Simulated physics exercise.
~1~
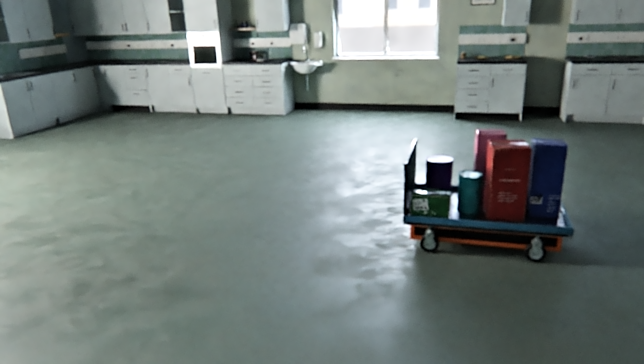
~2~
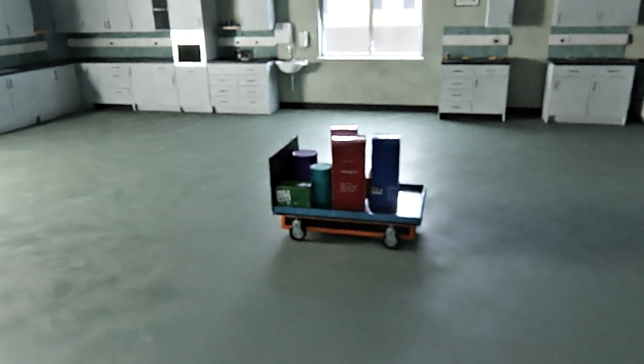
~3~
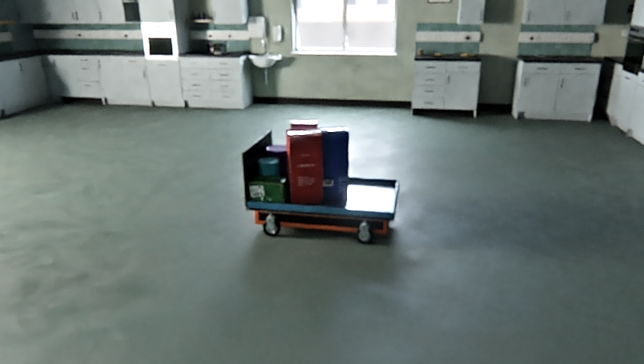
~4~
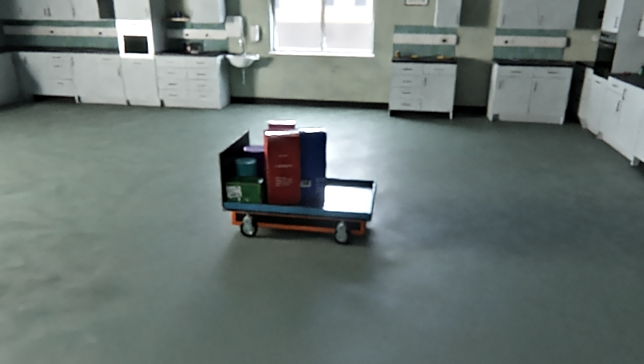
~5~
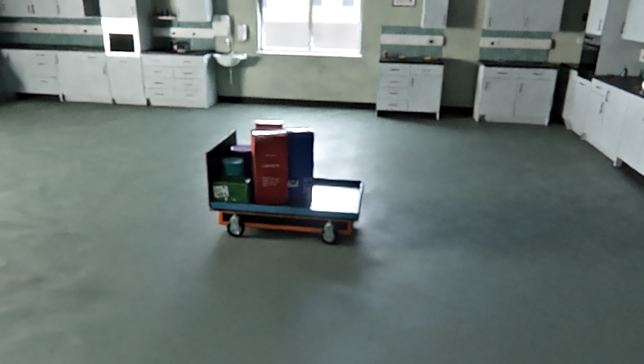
Loaded platform cart rolling left across a lab floor and stopping, its upright boxes and canister bunched toward the tall front board.
